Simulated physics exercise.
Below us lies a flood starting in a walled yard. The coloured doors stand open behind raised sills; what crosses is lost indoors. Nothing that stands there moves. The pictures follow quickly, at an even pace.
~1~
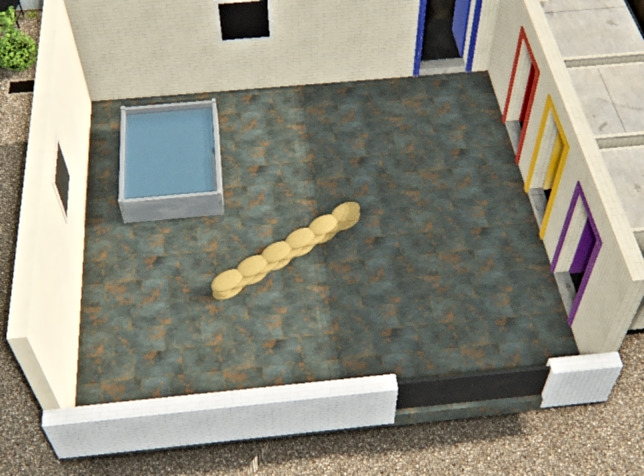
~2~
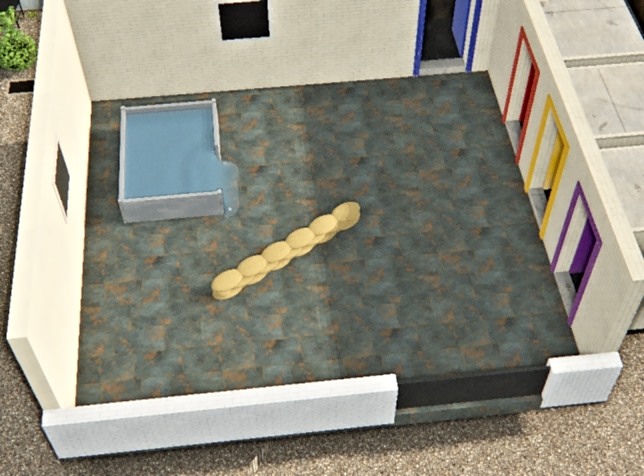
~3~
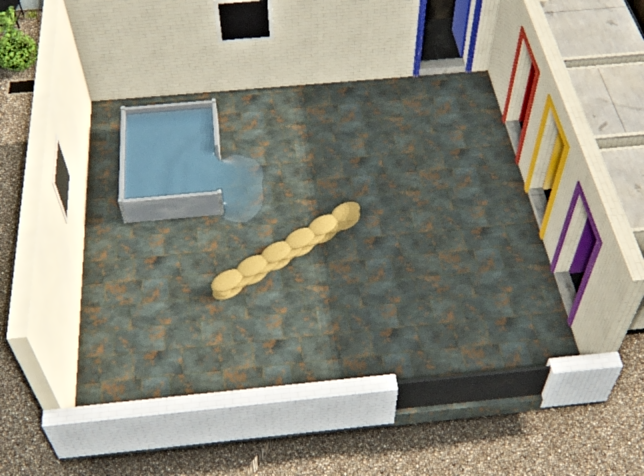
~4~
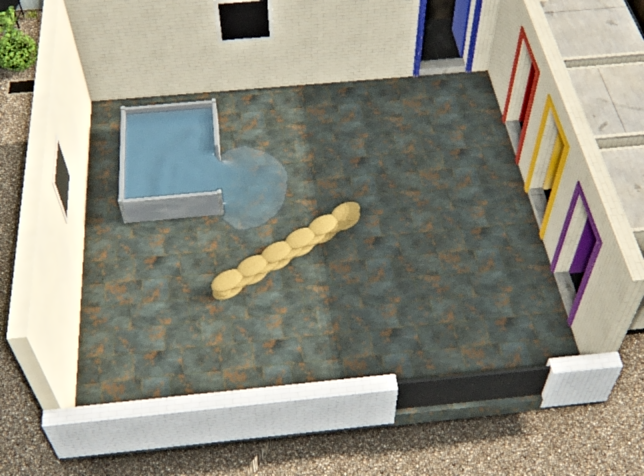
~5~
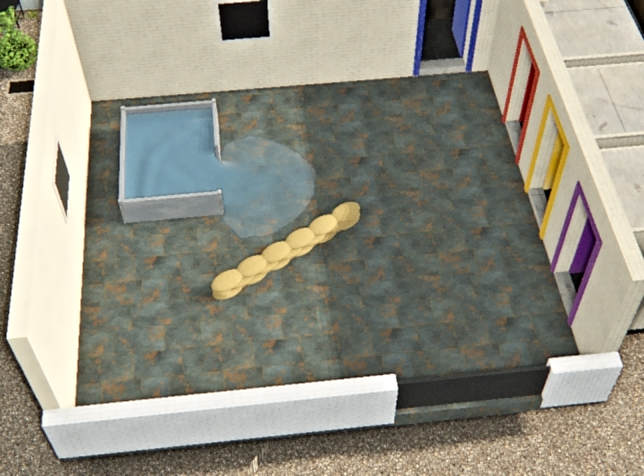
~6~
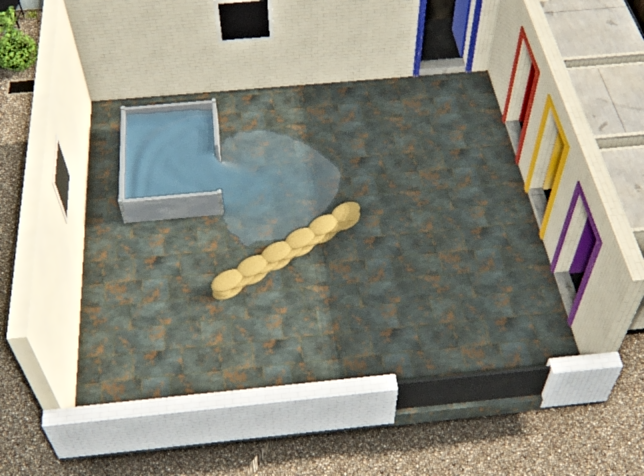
At first, the water tank near the left wall of the yard stands whole, with a diagonal row of tan sandbags nearby. Then water pours through a gap in its right side and spreads in a widening pool across the dark floor, reaching rightward along the upper side of the bags.
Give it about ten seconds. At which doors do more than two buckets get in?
In the end: The purple door holds within the limit; the yellow door holds within the limit; the blue door holds within the limit; the red door floods.
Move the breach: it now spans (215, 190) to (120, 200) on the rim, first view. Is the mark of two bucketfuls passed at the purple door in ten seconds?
Then: The purple one goes over.
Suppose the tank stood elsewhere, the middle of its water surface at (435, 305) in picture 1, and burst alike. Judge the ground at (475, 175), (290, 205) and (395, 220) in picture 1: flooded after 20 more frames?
In that order: Wet, no water, dry.
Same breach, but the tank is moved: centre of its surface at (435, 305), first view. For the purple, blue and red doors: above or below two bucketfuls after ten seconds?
One by one: The purple one takes more; the blue one holds; the red one is under.
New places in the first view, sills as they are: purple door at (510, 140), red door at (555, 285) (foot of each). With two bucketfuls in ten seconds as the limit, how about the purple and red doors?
In short: The purple door passes that mark; the red door keeps below it.
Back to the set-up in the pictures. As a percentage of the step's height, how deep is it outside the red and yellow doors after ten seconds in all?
In turn 100 and 50 per cent.
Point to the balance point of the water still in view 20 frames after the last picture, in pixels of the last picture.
I would point to (289, 172).
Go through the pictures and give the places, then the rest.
In the first frame, the tank at (170, 152) is whole and still.
In the second frame, the front is at (229, 164), out from the gap at (218, 183).
In the third frame, the front is at (247, 218), out from the gap at (218, 184).
In the fourth frame, water pours out at (218, 184) and has run to (281, 169).
In the fifth frame, the front is at (308, 167), out from the gap at (218, 184).
In the sixth frame, the front is at (332, 168), out from the gap at (218, 183).
A moment on, water covers 15 % of the floor; the purple door not reached, the yellow door not reached, the blue door not reached, the red door not reached.
Next, water covers 25 % of the floor; the purple door not reached, the yellow door not reached, the blue door not reached, the red door not reached.
Then, water covers 35 % of the floor; the purple door not reached, the yellow door wet at the sill, nothing in, the blue door wet at the sill, nothing in, the red door over two buckets in.
Later, water covers 45 % of the floor; the purple door wet at the sill, nothing in, the yellow door wet at the sill, nothing in, the blue door wet at the sill, nothing in, the red door over two buckets in.
In the end, water covers 70 % of the floor; the purple door wet at the sill, nothing in, the yellow door wet at the sill, nothing in, the blue door wet at the sill, nothing in, the red door over two buckets in.
